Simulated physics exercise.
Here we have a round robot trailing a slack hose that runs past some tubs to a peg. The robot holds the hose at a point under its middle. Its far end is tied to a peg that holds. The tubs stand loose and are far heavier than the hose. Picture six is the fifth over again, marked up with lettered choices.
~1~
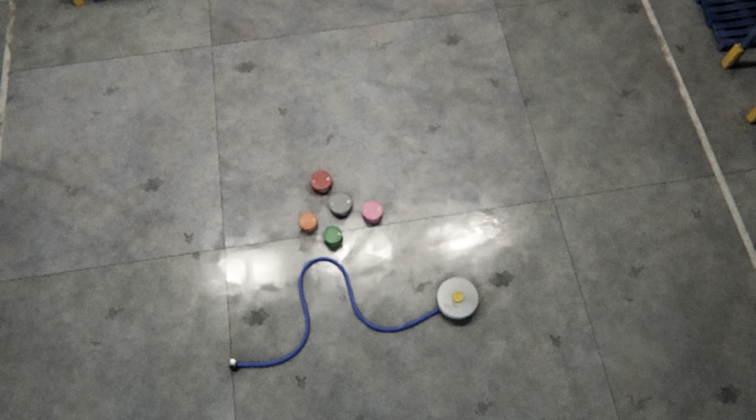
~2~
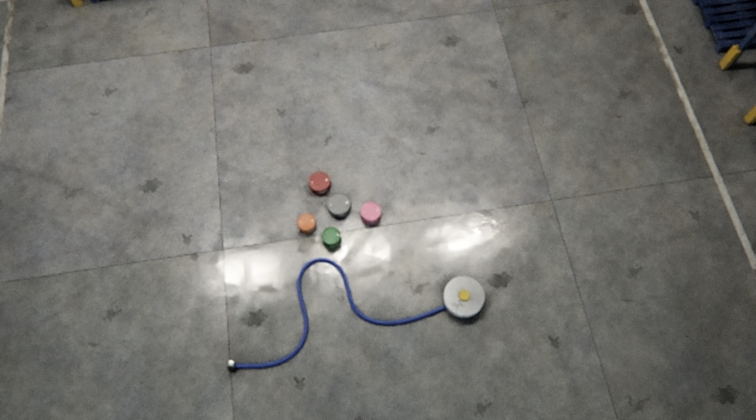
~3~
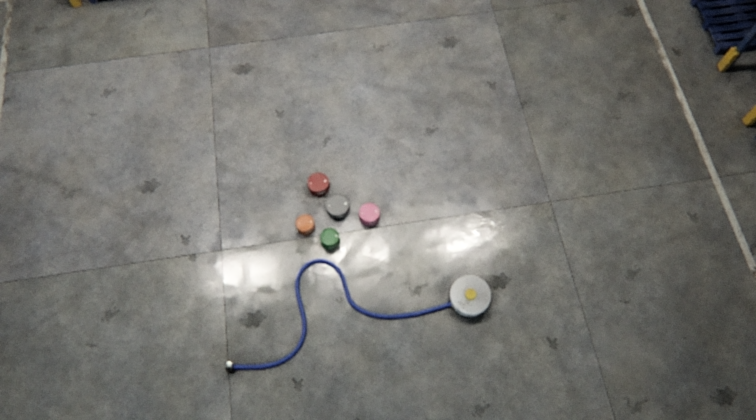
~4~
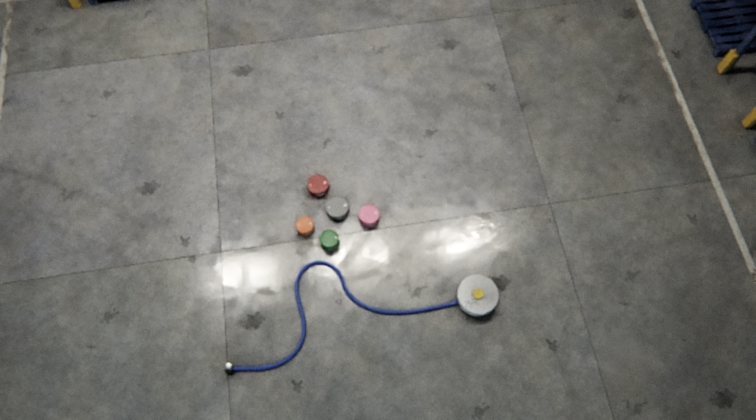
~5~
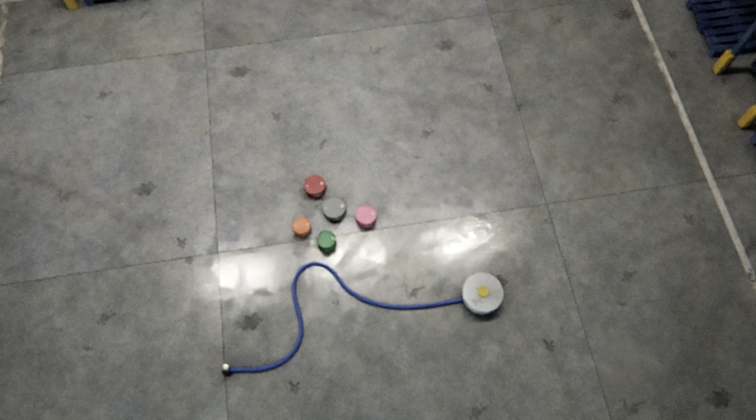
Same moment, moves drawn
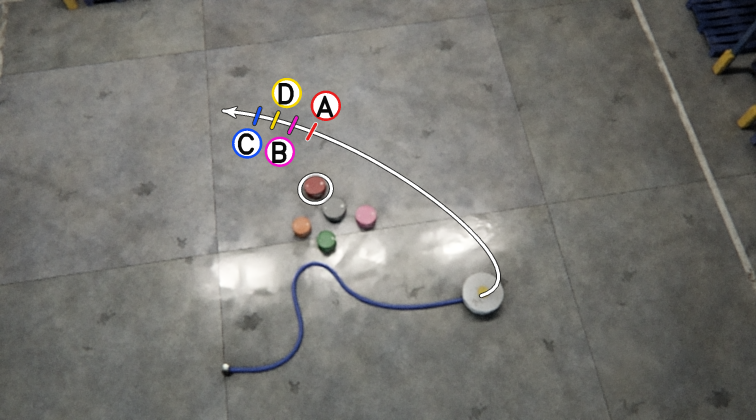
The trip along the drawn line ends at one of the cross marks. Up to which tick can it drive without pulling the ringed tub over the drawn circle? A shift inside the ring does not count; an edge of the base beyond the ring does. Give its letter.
Mark C.
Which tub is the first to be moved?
Pink.
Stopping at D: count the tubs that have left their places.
By then, two.
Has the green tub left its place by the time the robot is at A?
No.
On the copy, A at (312, 132); B at (293, 125); C at (257, 116); D at (275, 120); the ring at (316, 189); the route from (481, 296) via (384, 167) to (223, 111).
On C. First, robot (443, 203); red tub (315, 187).
Then, robot (345, 143); red tub (315, 187).
Finally, robot (256, 112); grey tub (324, 205); green tub (322, 242); red tub (315, 187); pink tub (326, 225); the red tub is still in its ring.
By contrast, A is safe but short; B is safe but short; D is safe but short.
